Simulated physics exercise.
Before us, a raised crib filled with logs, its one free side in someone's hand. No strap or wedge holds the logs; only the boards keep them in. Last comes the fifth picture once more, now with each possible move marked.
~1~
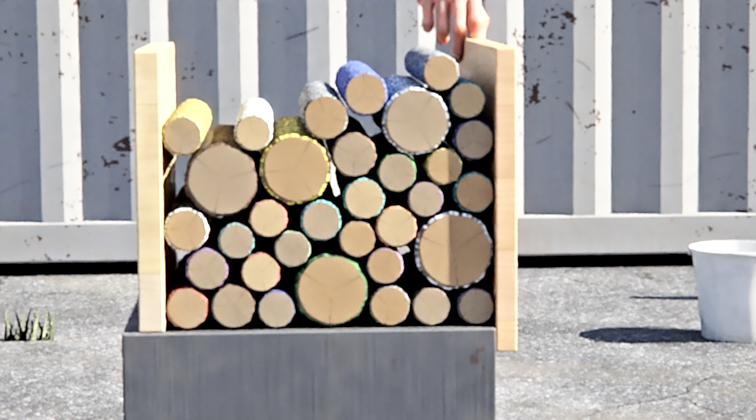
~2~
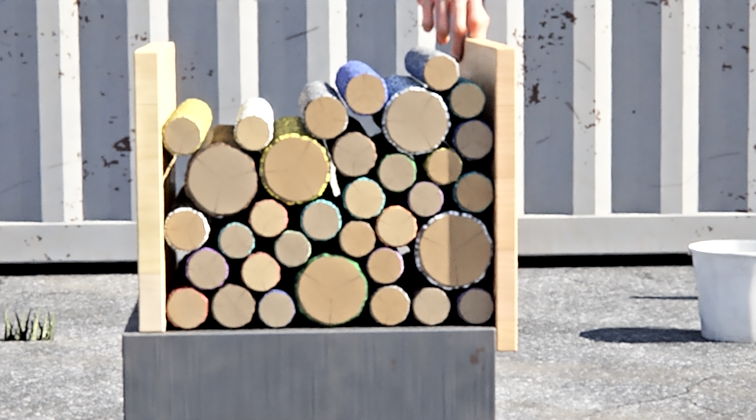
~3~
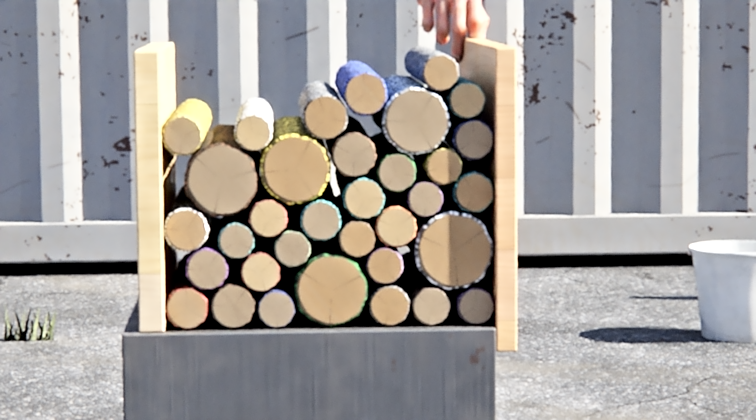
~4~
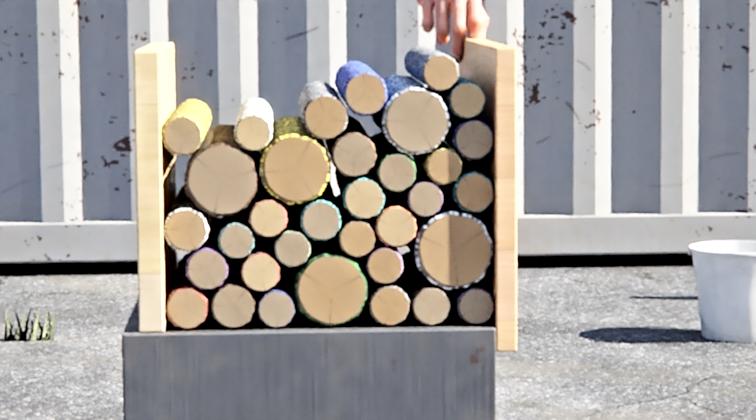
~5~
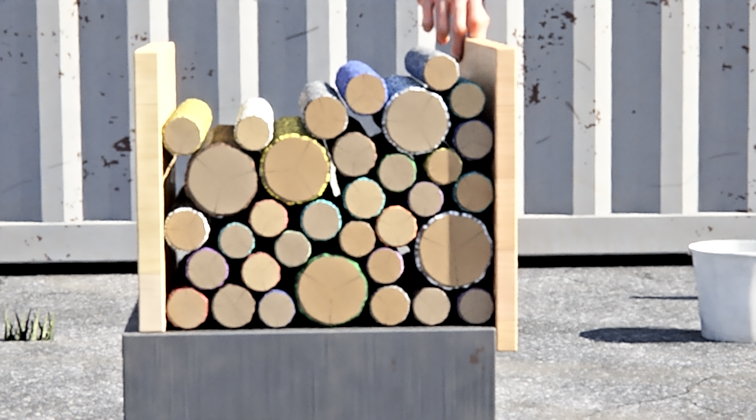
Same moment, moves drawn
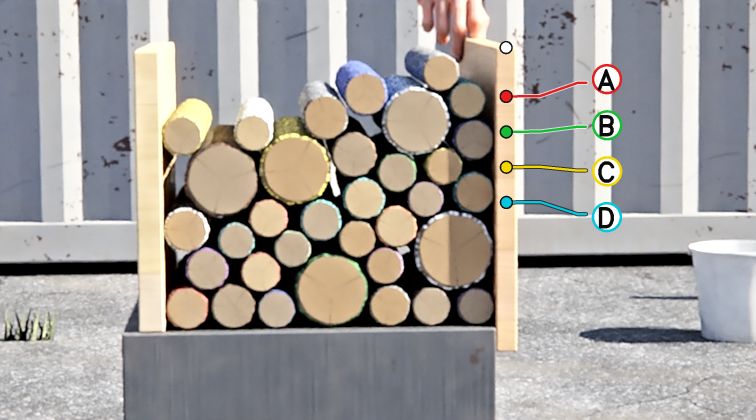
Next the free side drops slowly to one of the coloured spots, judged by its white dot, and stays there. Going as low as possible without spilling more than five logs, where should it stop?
D is the limit.
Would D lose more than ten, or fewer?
At D, fewer than ten.
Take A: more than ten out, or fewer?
Fewer than ten.
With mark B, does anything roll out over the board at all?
No, at B.
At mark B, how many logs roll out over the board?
It comes to none.
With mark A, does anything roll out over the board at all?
No.
On the marked copy, A at (506, 96); B at (507, 132); C at (507, 167); D at (507, 203); the white dot at (506, 48).
Following D. Soon after the start, top of the board (495, 118).
Later, top of the board (495, 199).
In the end, top of the board (495, 202), three out over the board.
As for the rest, A none out over the board; B none out over the board; C one out over the board.
